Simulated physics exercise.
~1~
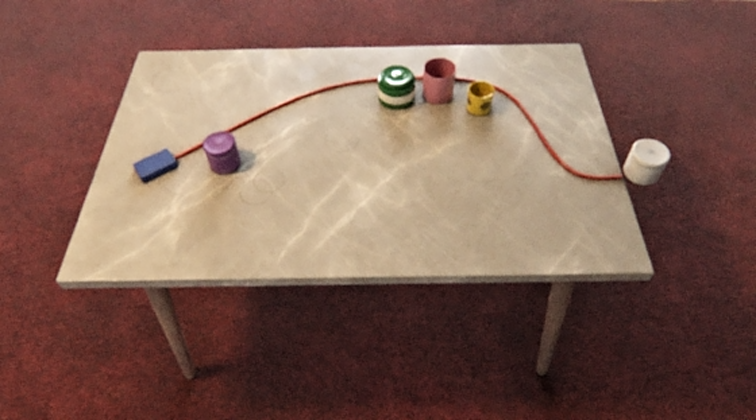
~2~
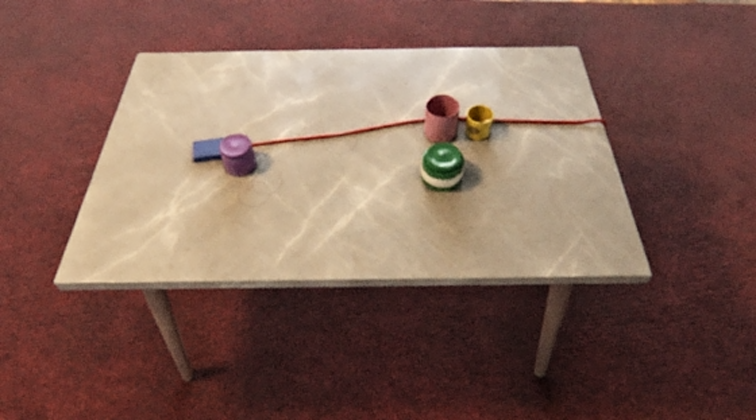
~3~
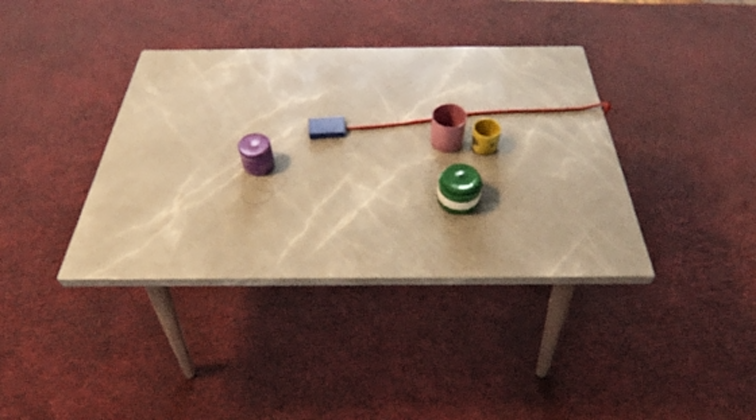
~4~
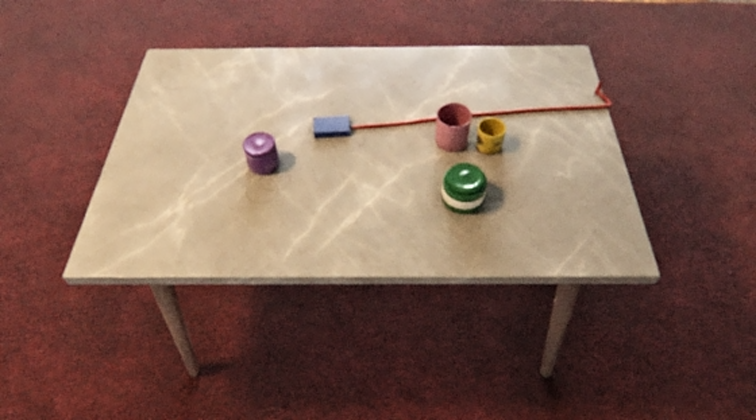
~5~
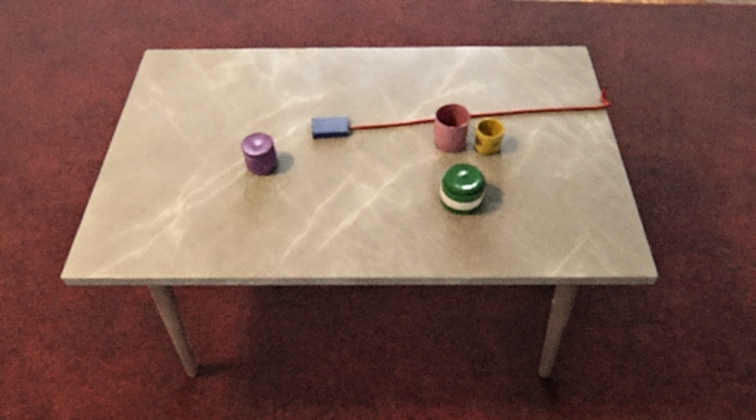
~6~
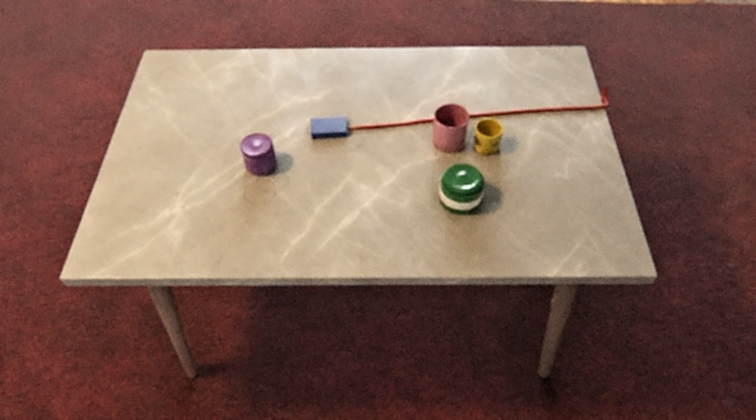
A falling white cylinder drags the blue block right by its red cord, shifting nearby containers.
